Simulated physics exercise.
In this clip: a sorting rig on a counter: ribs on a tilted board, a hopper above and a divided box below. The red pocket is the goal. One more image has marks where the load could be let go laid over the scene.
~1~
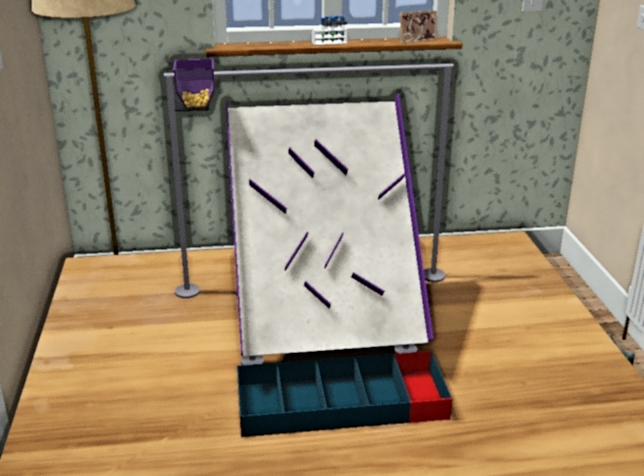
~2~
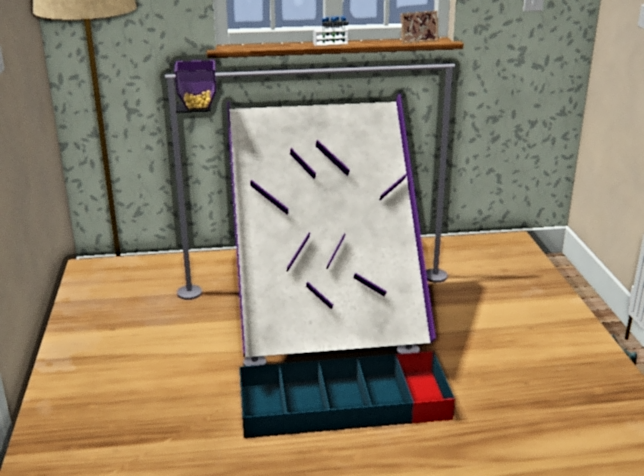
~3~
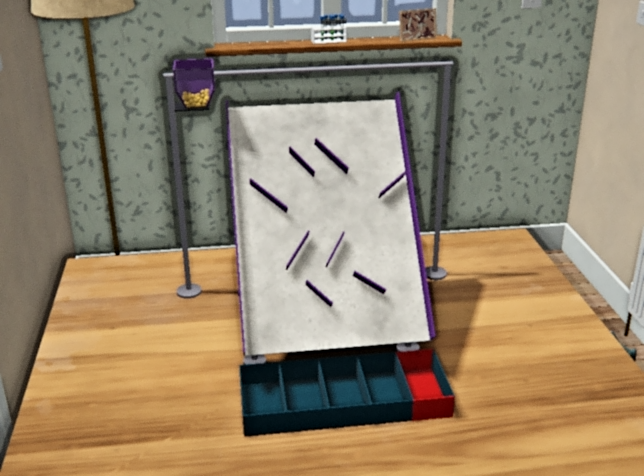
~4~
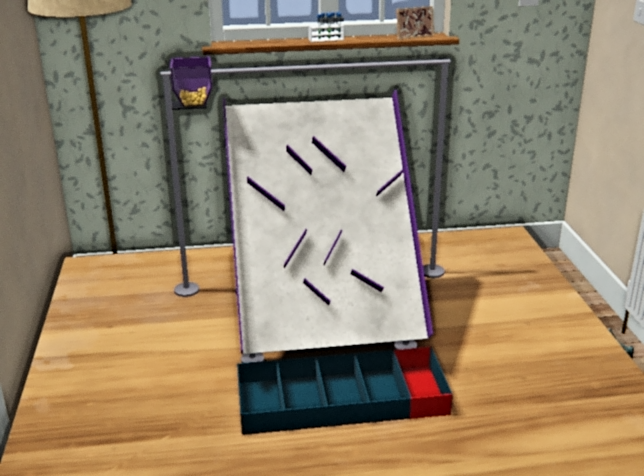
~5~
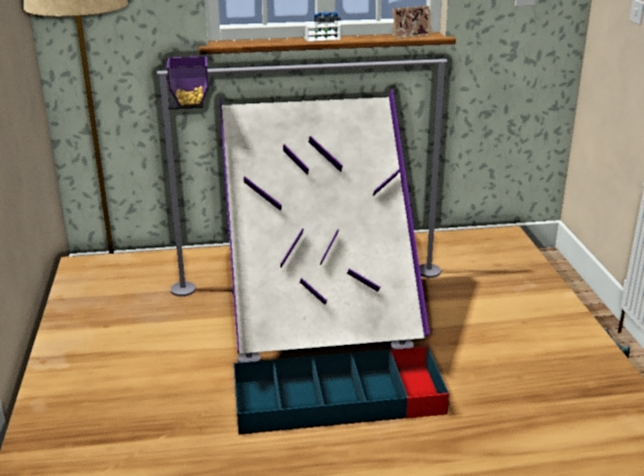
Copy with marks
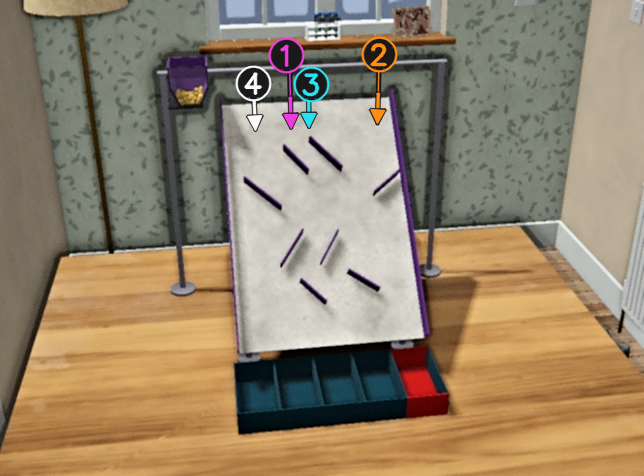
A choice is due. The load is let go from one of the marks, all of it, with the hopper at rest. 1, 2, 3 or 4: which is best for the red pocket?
Mark 3 does it best.
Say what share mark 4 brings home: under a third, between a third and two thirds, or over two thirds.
Mark 4 gives under a third.
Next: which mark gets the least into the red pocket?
4 it is.
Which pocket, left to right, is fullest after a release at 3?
It is the fifth one.
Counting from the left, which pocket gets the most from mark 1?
The fifth from the left.
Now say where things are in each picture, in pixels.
Hopper at (196, 98), puffed corn balls, door shut, in the first frame.
Ribs (291, 148) to (316, 173), (317, 140) to (350, 170), (251, 180) to (288, 209), in the second frame.
Ribs (381, 193) to (405, 171), (287, 266) to (309, 230), (327, 263) to (344, 231), in the third frame.
Ribs (304, 278) to (331, 302), (352, 269) to (384, 288), in the fourth frame.
Red pocket at (427, 404), number 5 of 5 from the left, in the fifth frame.
On the marked copy, mark 1 meets the board at (291, 123); mark 2 meets the board at (377, 118); mark 3 meets the board at (308, 122); mark 4 meets the board at (255, 125).
With 1, about two thirds in the red pocket, about a third in other pockets.
With 2, about a third in the red pocket, about half in other pockets, a small part held on the board.
With 3, most in the red pocket, a small part in other pockets, a stray few outside the box.
With 4, a stray few in the red pocket, nearly all in other pockets.
